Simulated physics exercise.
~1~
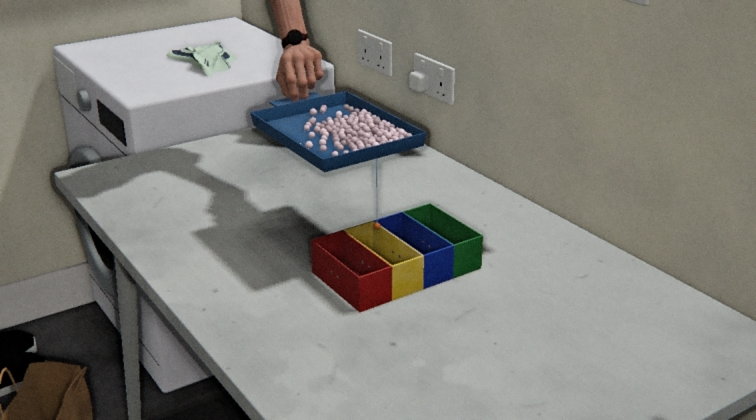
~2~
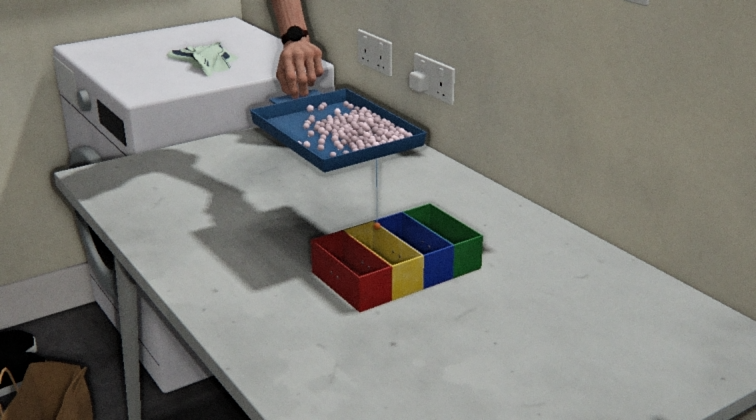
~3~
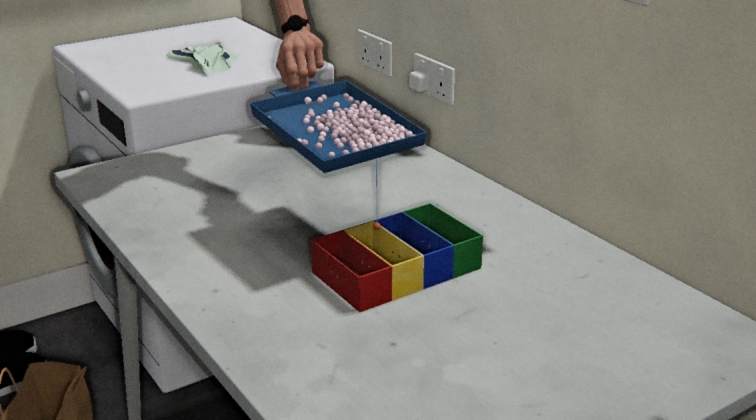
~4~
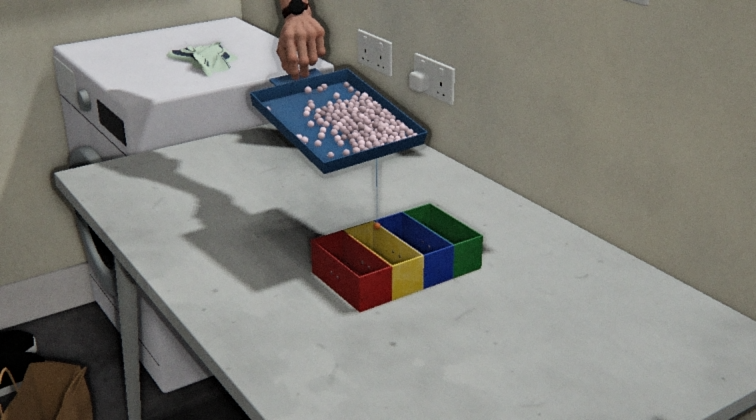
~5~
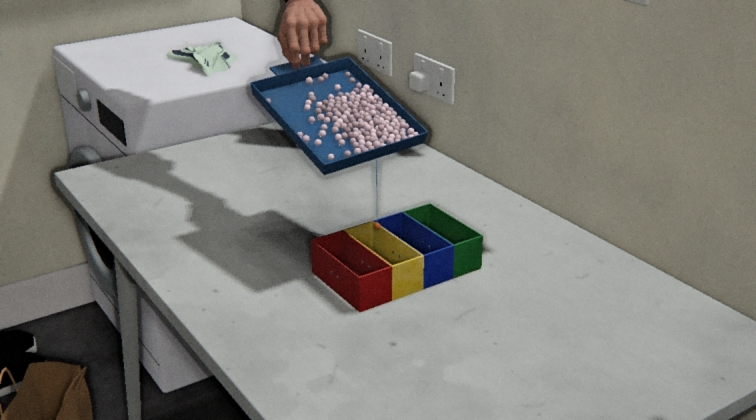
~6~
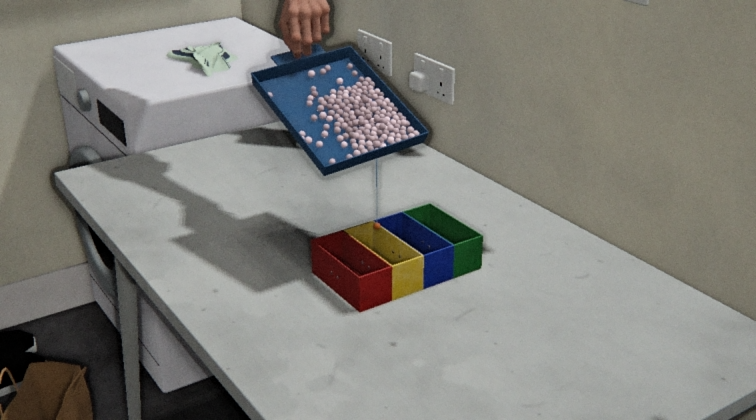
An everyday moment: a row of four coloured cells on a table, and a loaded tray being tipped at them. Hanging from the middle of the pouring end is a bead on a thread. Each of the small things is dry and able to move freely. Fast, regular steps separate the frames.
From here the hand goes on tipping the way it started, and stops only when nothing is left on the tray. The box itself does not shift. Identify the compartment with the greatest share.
Greatest share: Red.
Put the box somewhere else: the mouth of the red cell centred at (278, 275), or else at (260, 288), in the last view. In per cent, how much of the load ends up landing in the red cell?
The first position comes out at 0 per cent, the other at 0 per cent.
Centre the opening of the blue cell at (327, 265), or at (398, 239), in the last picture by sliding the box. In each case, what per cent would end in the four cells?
Try 1: Some 60 %; try 2: Some 90 %.
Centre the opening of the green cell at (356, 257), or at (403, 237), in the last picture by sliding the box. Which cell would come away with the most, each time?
Case A: The green cell; case B: That yellow cell.
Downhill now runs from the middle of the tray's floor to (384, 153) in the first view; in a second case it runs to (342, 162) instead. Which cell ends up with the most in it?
So the first one goes to the cell in blue and the second to the red one.
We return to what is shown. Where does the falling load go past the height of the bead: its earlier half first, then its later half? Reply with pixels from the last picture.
First half (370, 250); second half (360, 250).
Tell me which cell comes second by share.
Rank 2: The yellow one.
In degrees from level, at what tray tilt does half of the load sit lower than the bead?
I'd say it is tilted about 105°.
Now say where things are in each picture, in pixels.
In the first picture, corners of the pouring end at (324, 158) and (424, 132), level; middle of the load at (366, 134), sugar pearls; bead on its thread at (377, 226); red cell at (376, 286); yellow cell at (408, 275); blue cell at (438, 264); green cell at (468, 254).
In the second picture, corners of the pouring end at (324, 158) and (424, 132), level; middle of the load at (366, 133).
In the third picture, corners of the pouring end at (324, 159) and (424, 132), tipped barely, lowest at the left corner; middle of the load at (366, 130), a stray few on the move.
In the fourth picture, corners of the pouring end at (325, 161) and (425, 132), tipped a little, lowest at the left corner; middle of the load at (366, 125), a small part on the move.
In the fifth picture, corners of the pouring end at (325, 163) and (425, 131), tipped clearly, lowest at the left corner; middle of the load at (367, 122), a small part on the move.
In the sixth picture, corners of the pouring end at (326, 165) and (426, 131), tipped clearly, lowest at the left corner; middle of the load at (367, 119), about a third on the move; red cell at (376, 286); yellow cell at (408, 275); blue cell at (438, 264); green cell at (468, 254).
Soon, tray tipped steeply; nearly all on the tray; a stray few falling or outside the box.
A while on, tray tipped past a quarter turn; about a quarter on the tray; about a quarter in the red cell; a small part in the yellow cell; a small part in the blue cell; about a third falling or outside the box.
Towards the end, tray tipped past a quarter turn; about a third in the red cell; about a quarter in the yellow cell; a small part in the blue cell; about a third falling or outside the box.
Finally, tray tipped past a quarter turn; about a third in the red cell; about a quarter in the yellow cell; a small part in the blue cell; none in the green cell; about a third outside the box.
